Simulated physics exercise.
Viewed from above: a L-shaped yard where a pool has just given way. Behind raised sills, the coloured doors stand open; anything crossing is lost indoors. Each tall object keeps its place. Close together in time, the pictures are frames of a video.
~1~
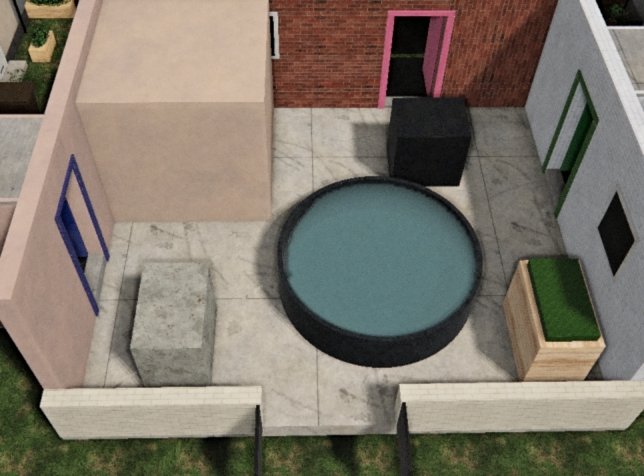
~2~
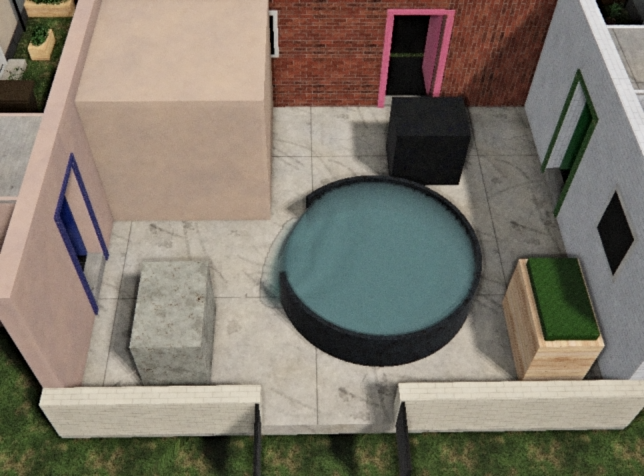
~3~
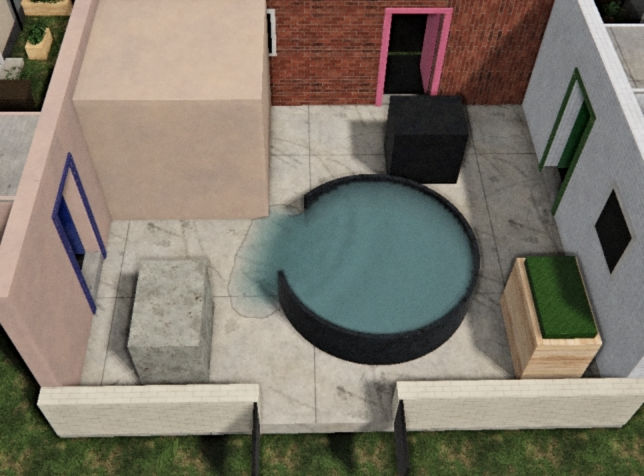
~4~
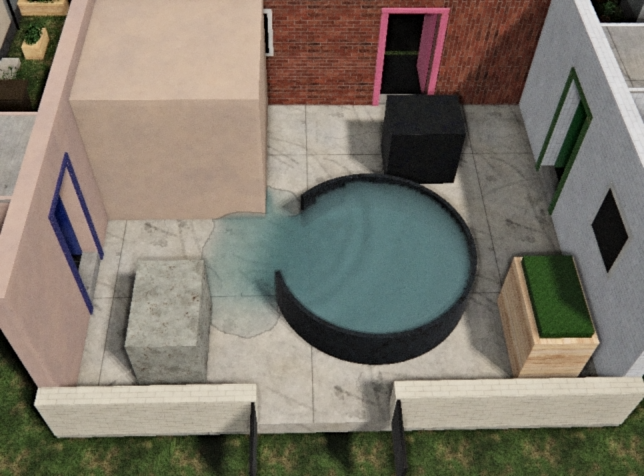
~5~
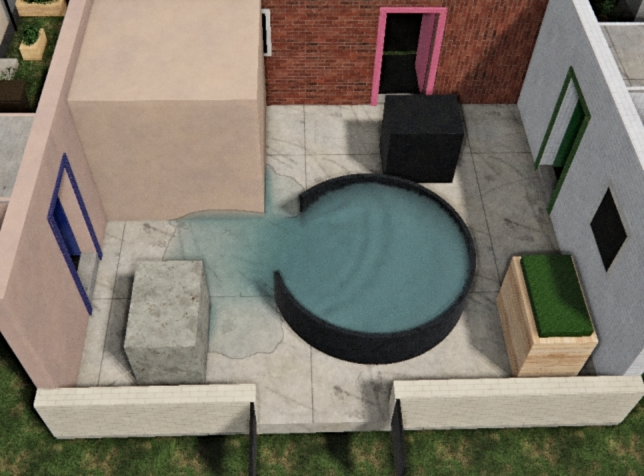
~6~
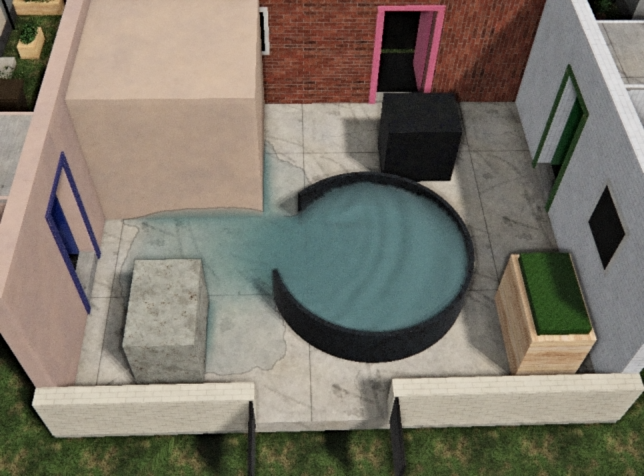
The clip opens on still water in a round black pool within a walled yard with blue, pink and green doorframes. A gap appears in the pool's left side and water pours onto the pale paving, spreading around the grey block and along the beige wall toward the blue doorway.
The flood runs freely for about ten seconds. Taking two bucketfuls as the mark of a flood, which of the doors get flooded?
The green door stays below the mark, the pink door stays below the mark, the blue door gets flooded.
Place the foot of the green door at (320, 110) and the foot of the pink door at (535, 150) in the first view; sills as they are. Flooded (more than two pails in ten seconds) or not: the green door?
As for the green one, it doesn't reach the mark.
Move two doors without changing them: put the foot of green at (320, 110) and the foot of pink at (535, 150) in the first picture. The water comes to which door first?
That would be the blue one.
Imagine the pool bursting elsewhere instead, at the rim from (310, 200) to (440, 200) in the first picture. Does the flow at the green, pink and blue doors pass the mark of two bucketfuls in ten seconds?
Green exceeds the limit, pink exceeds the limit, blue stays within it.
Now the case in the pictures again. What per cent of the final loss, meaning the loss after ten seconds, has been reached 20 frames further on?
Estimated share: Close to 25 %.
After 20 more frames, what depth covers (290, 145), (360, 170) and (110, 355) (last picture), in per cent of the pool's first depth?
Depths of roughly 4, 2 and 40 per cent.
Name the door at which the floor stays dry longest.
My answer is the one in green.
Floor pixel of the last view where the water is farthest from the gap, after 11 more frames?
My estimate: Roughly (385, 103).
A moment on, water covers 30 % of the floor; the green door not reached, the pink door not reached, the blue door under two buckets in.
Next, water covers 40 % of the floor; the green door not reached, the pink door not reached, the blue door over two buckets in.
Then, water covers 50 % of the floor; the green door not reached, the pink door wet at the sill, nothing in, the blue door far over two buckets in.
Later, water covers 80 % of the floor; the green door wet at the sill, nothing in, the pink door wet at the sill, nothing in, the blue door far over two buckets in.
In the end, water covers 100 % of the floor; the green door wet at the sill, nothing in, the pink door wet at the sill, nothing in, the blue door far over two buckets in.
